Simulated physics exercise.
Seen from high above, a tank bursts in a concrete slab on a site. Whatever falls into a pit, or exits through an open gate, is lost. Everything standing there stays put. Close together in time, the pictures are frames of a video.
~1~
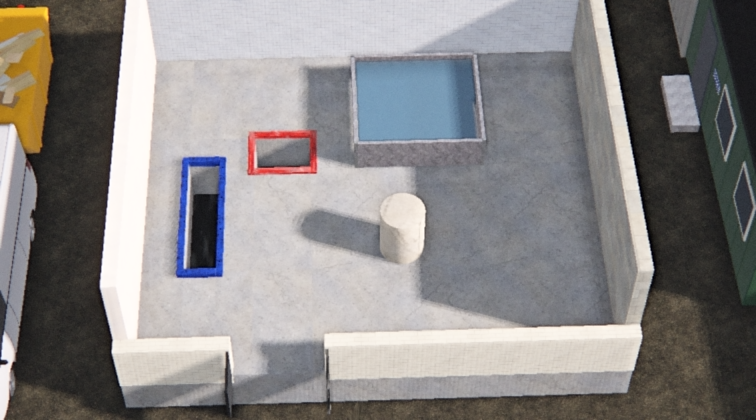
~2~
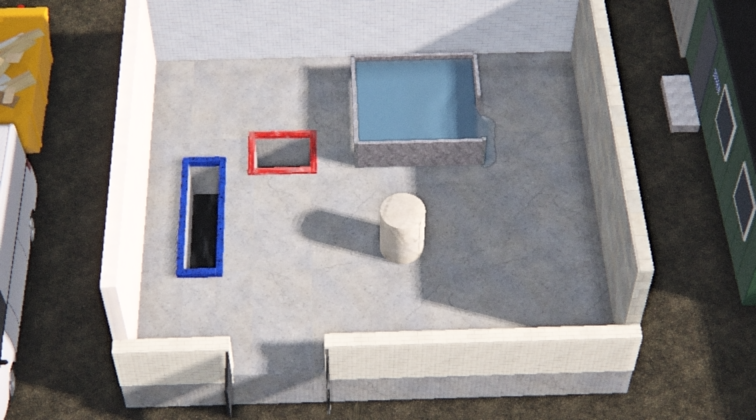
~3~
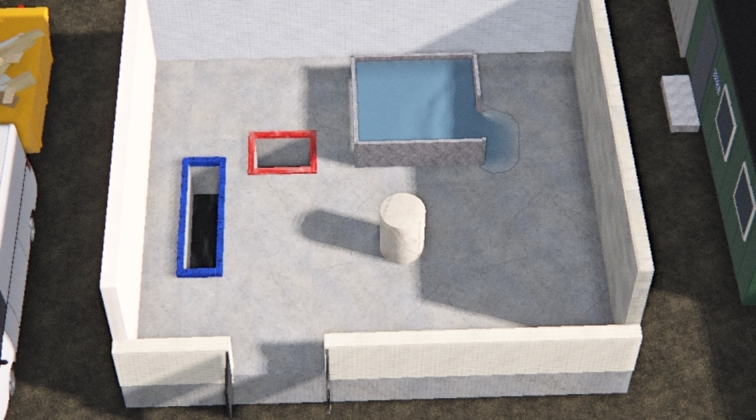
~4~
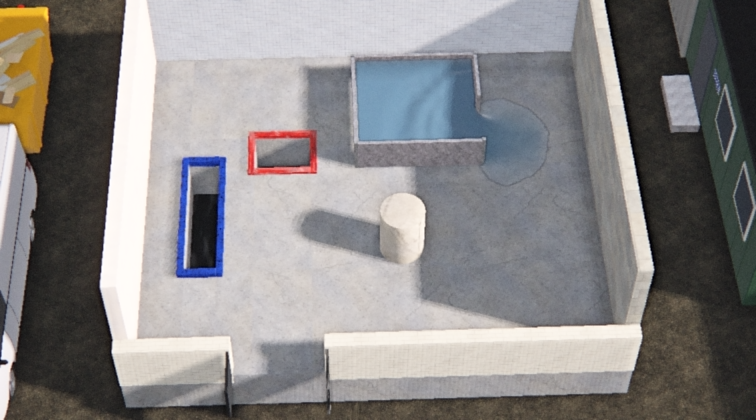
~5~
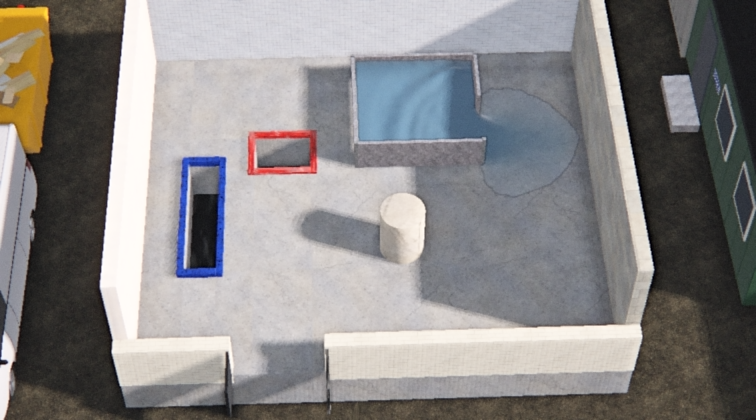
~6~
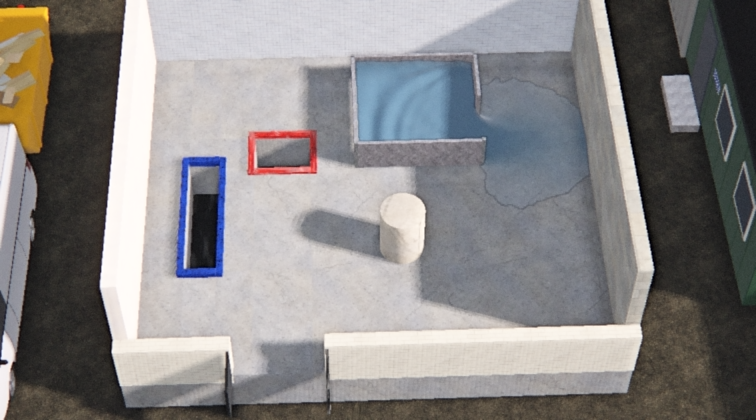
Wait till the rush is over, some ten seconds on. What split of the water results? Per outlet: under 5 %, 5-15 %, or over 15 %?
Outlets: Gate - under 5 %; red pit - under 5 %; blue pit - under 5 %.
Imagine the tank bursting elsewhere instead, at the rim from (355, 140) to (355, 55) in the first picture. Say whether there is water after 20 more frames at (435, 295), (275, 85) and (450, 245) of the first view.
First point spared, second point swamped, third point spared.
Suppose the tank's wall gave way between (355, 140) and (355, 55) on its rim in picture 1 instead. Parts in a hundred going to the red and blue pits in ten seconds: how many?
The red pit takes 30 per cent and the blue pit 4 per cent.
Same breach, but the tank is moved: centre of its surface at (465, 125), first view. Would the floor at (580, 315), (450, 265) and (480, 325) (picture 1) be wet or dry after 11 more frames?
Spot one wetted, spot two unwetted, spot three unwetted.
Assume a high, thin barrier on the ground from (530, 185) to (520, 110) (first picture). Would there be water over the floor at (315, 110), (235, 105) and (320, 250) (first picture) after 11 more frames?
Okay, the first comes out left untouched, the next left untouched, and the last left untouched.
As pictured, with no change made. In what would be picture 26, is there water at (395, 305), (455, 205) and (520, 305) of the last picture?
Spared, spared, soaked.
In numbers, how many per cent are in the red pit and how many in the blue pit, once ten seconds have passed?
Around 0 per cent, then around 0 per cent.
A moment on, water covers 10 % of the floor; the gate 0 %, the red pit 0 %, the blue pit 0 %.
Next, water covers 15 % of the floor; the gate 0 %, the red pit 0 %, the blue pit 0 %.
Then, water covers 30 % of the floor; the gate 0 %, the red pit 0 %, the blue pit 0 %.
Later, water covers 60 % of the floor; the gate 0 %, the red pit 0 %, the blue pit 0 %.
In the end, water covers 80 % of the floor; the gate 2 %, the red pit 0 %, the blue pit 0 %.
